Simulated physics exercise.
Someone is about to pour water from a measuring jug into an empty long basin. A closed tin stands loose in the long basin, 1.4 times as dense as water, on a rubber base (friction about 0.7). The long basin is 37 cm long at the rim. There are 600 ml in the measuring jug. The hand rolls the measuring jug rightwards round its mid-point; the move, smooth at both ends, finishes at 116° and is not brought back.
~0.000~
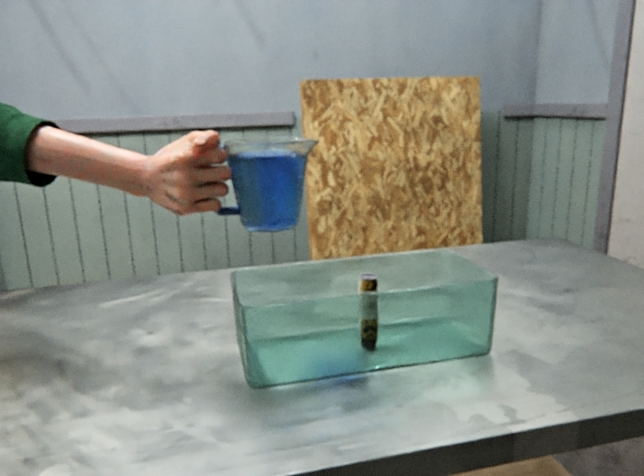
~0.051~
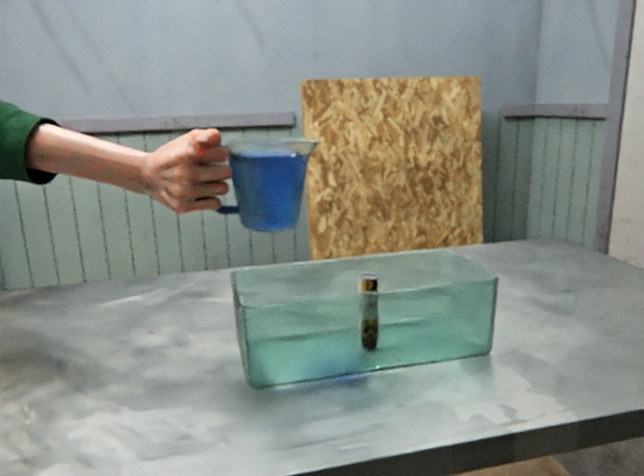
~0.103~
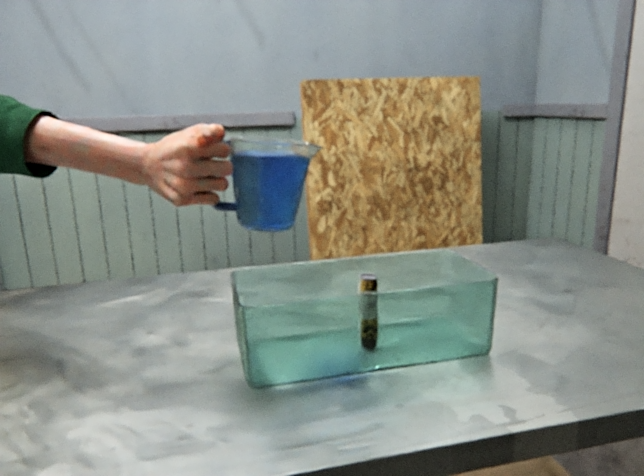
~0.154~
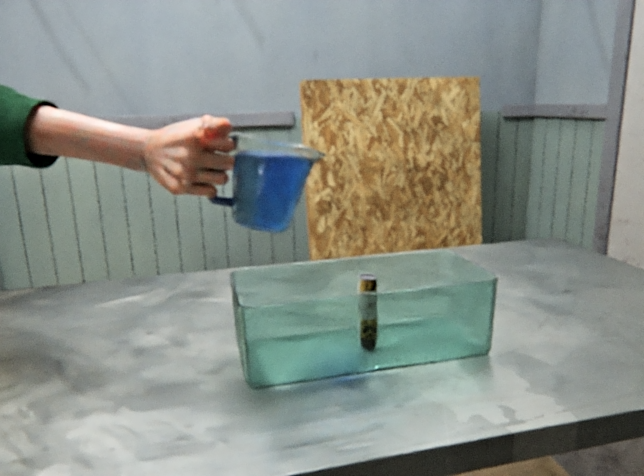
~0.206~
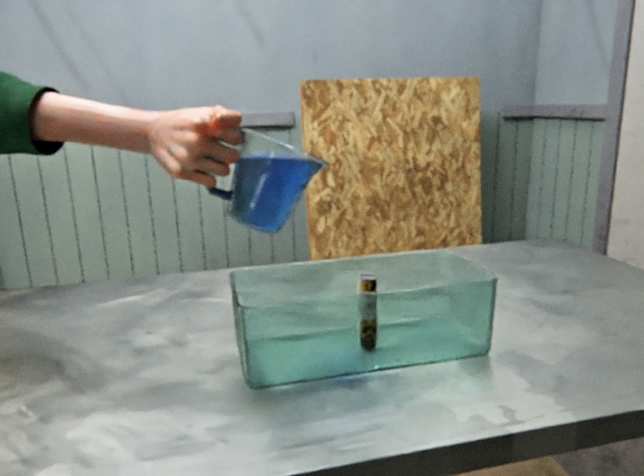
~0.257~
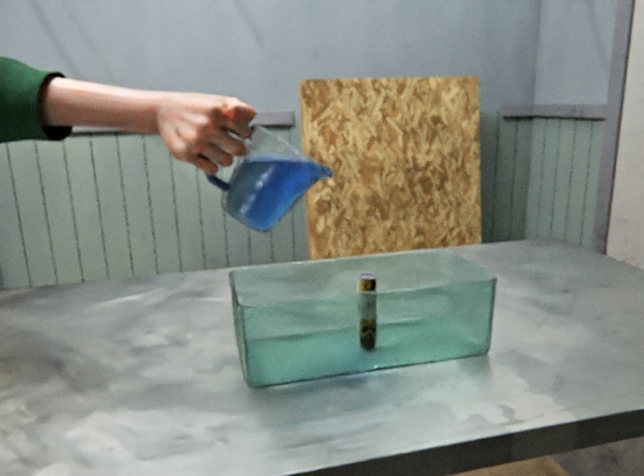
In a room with blue-grey walls and pale green panelling, a grey tabletop is seen from the front and slightly above. A green-sleeved arm at left holds a clear jug of blue water above a long, clear, greenish basin, where a small dark-and-gold tin stands upright, with a speckled tan board behind. The camera stays still as the hand tilts the jug rightwards, slowly then faster, bringing the water up to its spout.
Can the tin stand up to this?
The tin topples.
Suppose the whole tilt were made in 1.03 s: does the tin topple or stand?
The tin falls.
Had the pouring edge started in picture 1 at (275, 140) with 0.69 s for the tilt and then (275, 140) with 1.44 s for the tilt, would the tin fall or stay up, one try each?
First it remains upright; then it keeps standing.
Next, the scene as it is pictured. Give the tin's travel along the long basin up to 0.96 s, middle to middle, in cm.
Some 6 cm.
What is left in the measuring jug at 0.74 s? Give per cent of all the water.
About 2 per cent.
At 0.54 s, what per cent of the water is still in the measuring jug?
Some 40 per cent.
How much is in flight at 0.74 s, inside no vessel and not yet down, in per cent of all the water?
Some 5 per cent.
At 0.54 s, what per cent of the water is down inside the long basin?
Near 32 in a hundred.
After 0.54 s the tilt is 102° and 39 per cent is still to pour; the tin stands where it began.
After 0.74 s the tilt is 116° and 2 per cent is still to pour; the tin leans 9°.
After 0.96 s the tilt is 116° and 0 per cent is still to pour; the tin leans 52°.
After 1.19 s the tilt is 116° and 0 per cent is still to pour; the tin lies on its side.
In the end the tin lies on its side.
